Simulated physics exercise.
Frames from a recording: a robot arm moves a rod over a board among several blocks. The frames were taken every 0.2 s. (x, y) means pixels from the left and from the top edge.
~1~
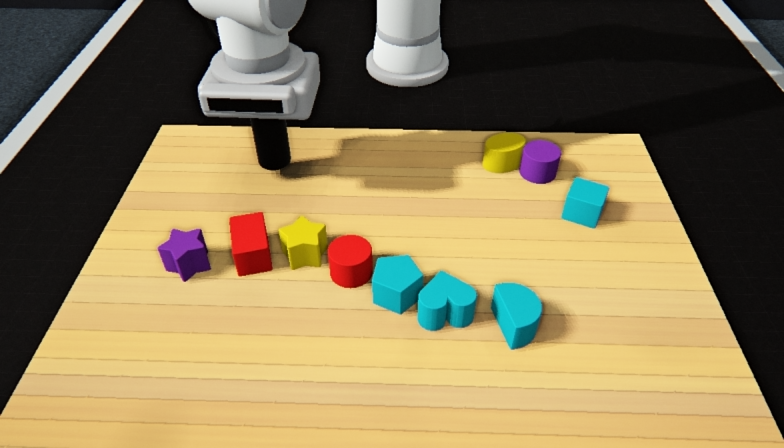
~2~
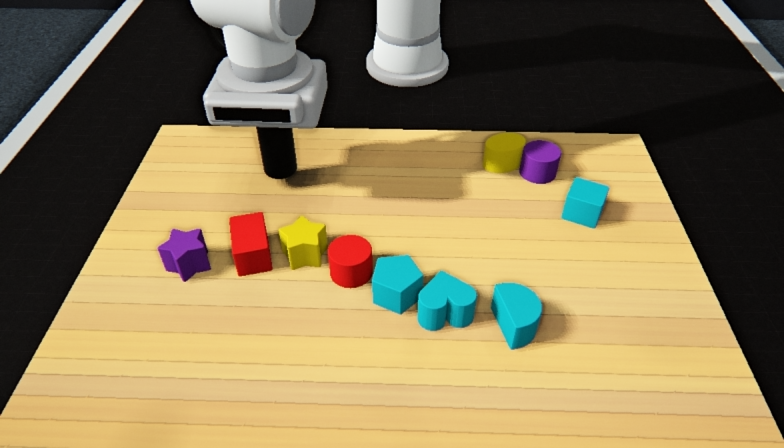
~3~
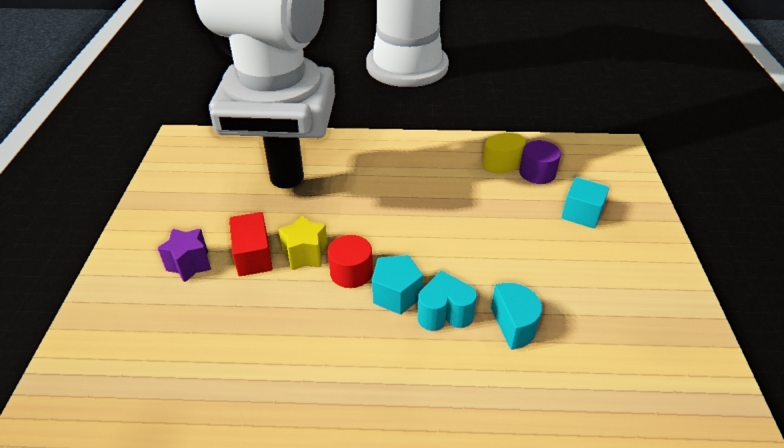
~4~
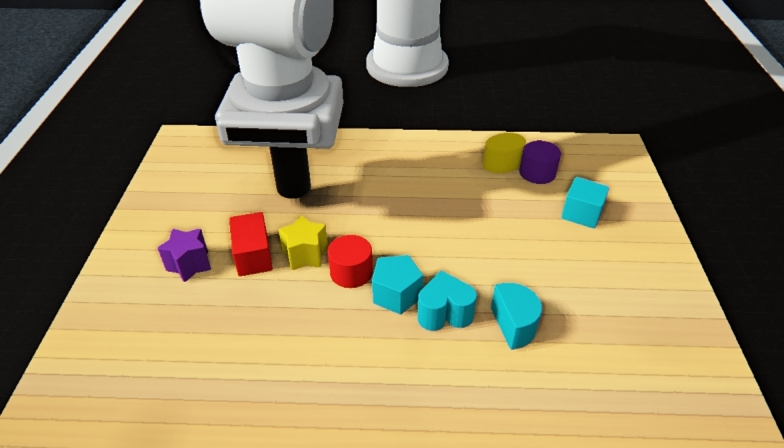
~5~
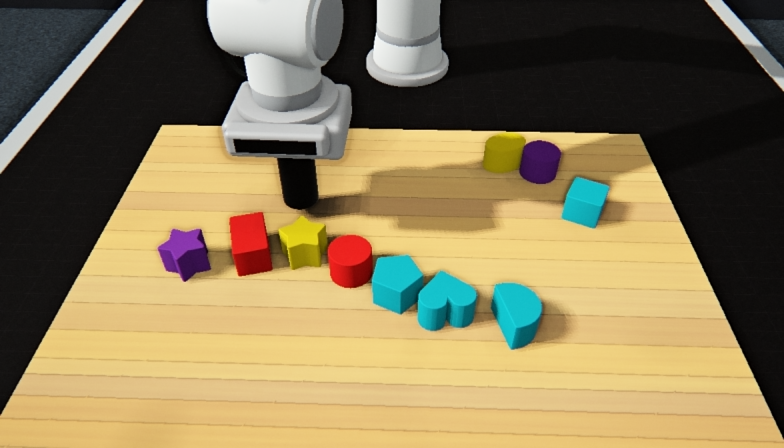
A robot arm slid its black rod a short way down and to the right over a wooden board, nearing the yellow star, while the red, turquoise, purple and yellow blocks all stayed still.
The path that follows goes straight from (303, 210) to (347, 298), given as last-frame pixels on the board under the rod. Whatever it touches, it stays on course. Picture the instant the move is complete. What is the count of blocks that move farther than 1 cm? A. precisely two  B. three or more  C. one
Option B.
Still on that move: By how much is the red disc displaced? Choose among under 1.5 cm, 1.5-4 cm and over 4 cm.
Displacement: Past 4 cm.
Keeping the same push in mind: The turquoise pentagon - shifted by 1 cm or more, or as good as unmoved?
The push reaches it.
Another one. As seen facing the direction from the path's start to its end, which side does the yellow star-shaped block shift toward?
Taking start-to-end as forward, the block's sideways shift goes to the right.
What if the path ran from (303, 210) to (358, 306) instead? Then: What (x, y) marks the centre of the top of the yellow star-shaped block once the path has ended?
The top centre is at (298, 256).
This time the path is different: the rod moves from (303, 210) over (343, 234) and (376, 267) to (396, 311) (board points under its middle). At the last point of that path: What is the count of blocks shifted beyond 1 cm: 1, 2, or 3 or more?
I count three at least.
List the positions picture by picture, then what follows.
The first picture shows lower end of the rod (275, 162), tops of blocks, yellow star-shaped block (302, 231), red disc (350, 249), turquoise pentagon (397, 271), turquoise heart (447, 291).
The second picture shows rod (281, 170), blocks as before.
The third picture shows rod (287, 180), blocks as before.
The fourth picture shows rod (294, 189), blocks as before.
The fifth picture shows rod (301, 200), yellow star-shaped block (302, 231), red disc (350, 249), turquoise pentagon (397, 271), turquoise heart (447, 291).
What follows on the original path. One third of the way, rod (316, 226); yellow star-shaped block (303, 243).
Two thirds of the way, rod (330, 255); yellow star-shaped block (298, 261), turned 20° clockwise; red disc (363, 260); turquoise pentagon (404, 274).
At the end, rod (346, 288); yellow star-shaped block (297, 267), turned 50° clockwise; red disc (389, 281); turquoise pentagon (436, 278); turquoise heart (470, 301).
